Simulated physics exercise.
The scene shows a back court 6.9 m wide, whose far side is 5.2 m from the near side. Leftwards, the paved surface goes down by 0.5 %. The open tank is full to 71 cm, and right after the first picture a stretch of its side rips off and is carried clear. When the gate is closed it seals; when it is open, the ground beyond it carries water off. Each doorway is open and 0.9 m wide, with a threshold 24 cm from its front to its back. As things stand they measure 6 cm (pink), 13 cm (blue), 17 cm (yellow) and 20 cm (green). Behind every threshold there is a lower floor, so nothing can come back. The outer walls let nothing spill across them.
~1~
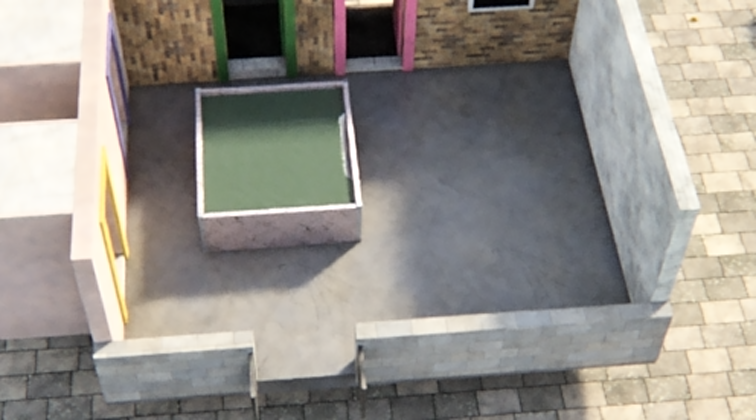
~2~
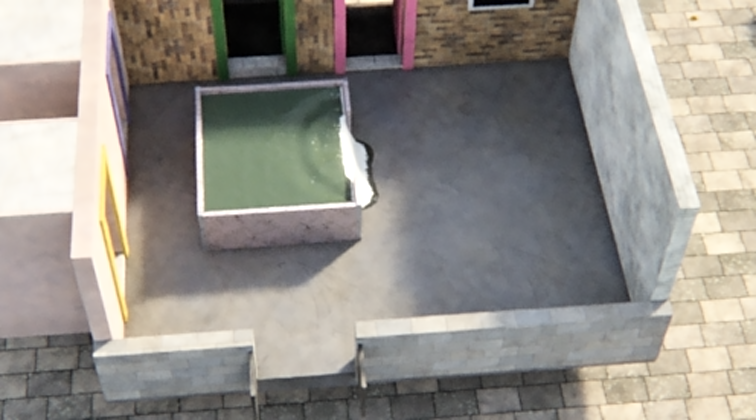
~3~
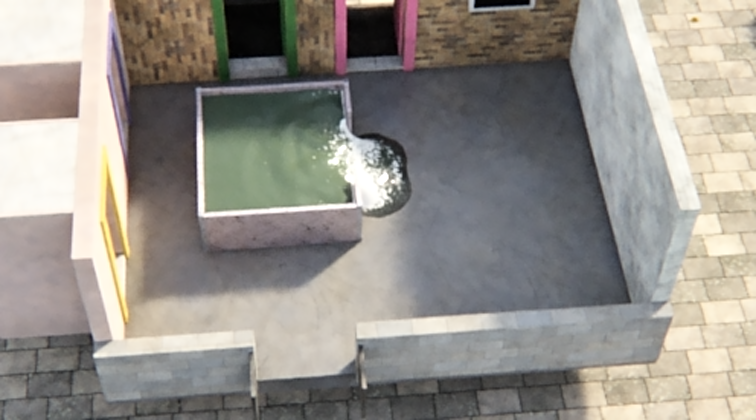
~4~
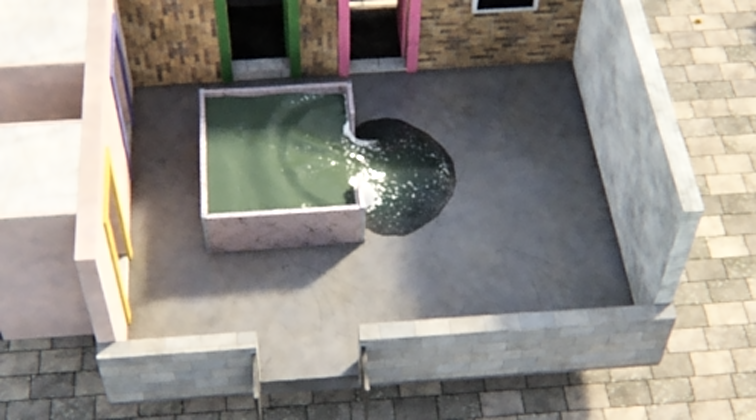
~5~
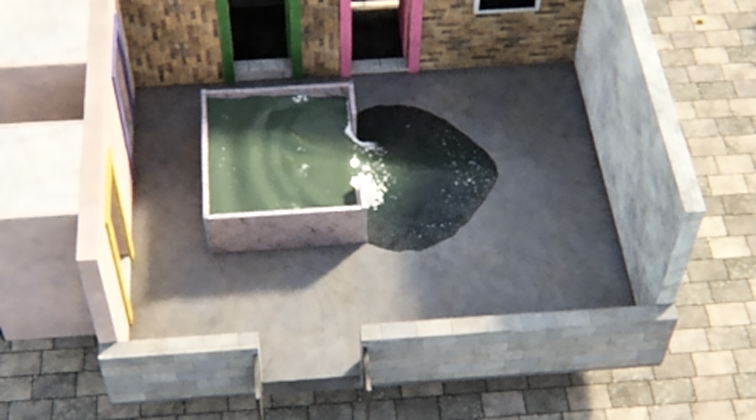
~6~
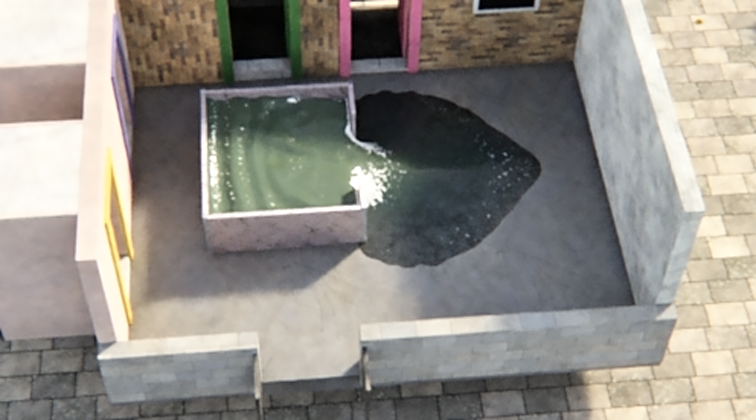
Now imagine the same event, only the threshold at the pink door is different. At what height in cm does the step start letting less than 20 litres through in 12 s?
At about 6 cm.
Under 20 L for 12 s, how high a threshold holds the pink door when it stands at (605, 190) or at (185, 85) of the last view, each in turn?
Minimums: Roughly 22 cm and 11.5 cm.
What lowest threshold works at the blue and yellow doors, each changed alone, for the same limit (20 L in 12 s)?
About 10.0 cm at blue and 13.0 cm at yellow.
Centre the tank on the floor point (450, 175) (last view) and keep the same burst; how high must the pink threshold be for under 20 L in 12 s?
At least roughly 7.5 cm high.
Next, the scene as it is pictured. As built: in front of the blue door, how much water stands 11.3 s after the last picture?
16.0 cm.
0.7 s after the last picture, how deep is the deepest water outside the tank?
Max depth: Around 38 cm.
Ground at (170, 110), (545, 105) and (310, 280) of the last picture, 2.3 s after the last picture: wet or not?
One by one: Clear, drenched, clear.
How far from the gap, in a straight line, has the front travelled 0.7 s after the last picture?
3.8 metres.
Then, 0.7 s after the last picture water covers 40 % of the floor, deepest (38 cm) near (367, 179); 3 cm at the pink door, 0 litres in over its 6 cm threshold.
Then, 2.3 s after the last picture water covers 50 % of the floor, deepest (32 cm) near (641, 338); 3 cm at the pink door, 0 litres in over its 6 cm threshold.
Then, 11.3 s after the last picture water covers 95 % of the floor, deepest (18 cm) near (132, 194); 7 cm at the pink door, 19 litres in over its 6 cm threshold.
At the pink door as built, the water peaked near 9 cm, 7.1 s after the last picture.
Run again over the same 12 s with other heights there, 39 litres in over 4.5 cm, 10 litres over 7 cm. The limit of 20 litres is kept from about 6 cm up.
